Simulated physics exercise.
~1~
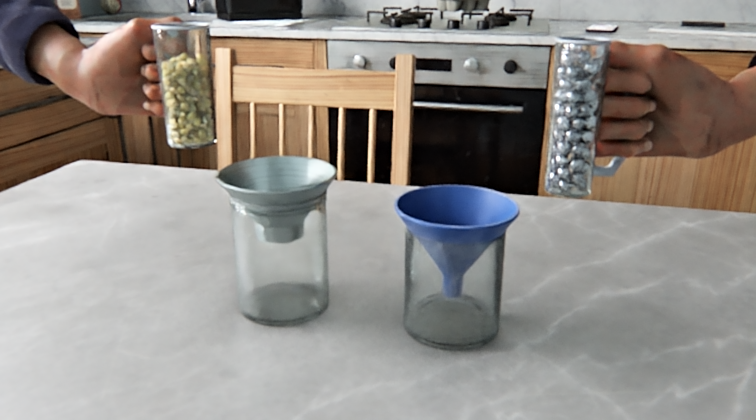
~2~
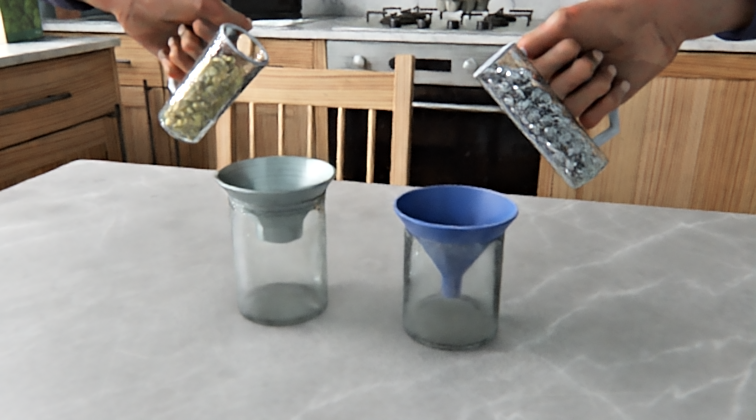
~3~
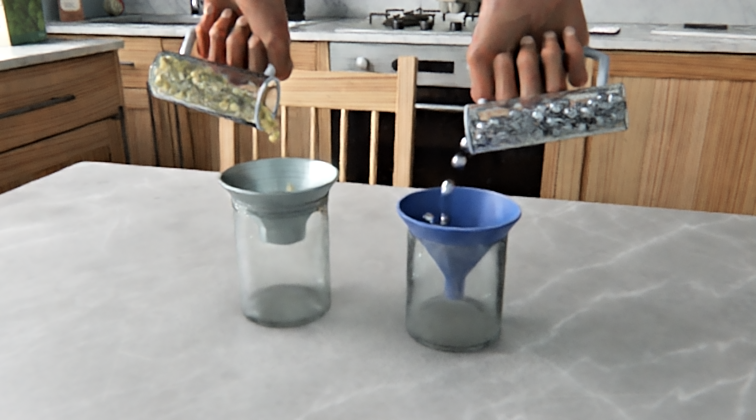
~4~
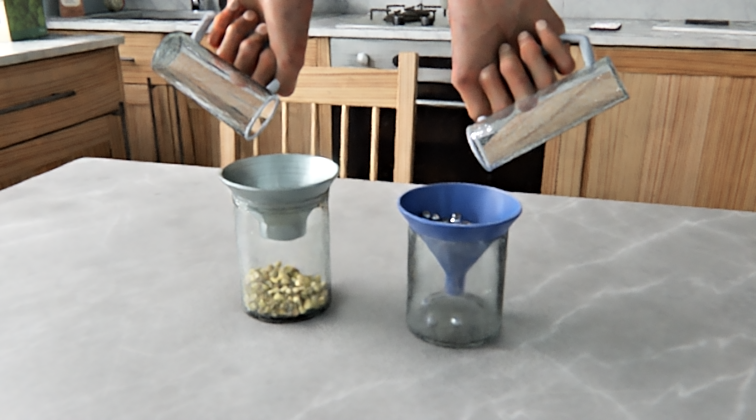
Two hands tipped clear cups over funnels set in glass jars, pouring yellowish bits on the left and shiny silvery beads on the right, until the left jar held a small pile while the silvery beads sat in the blue funnel.
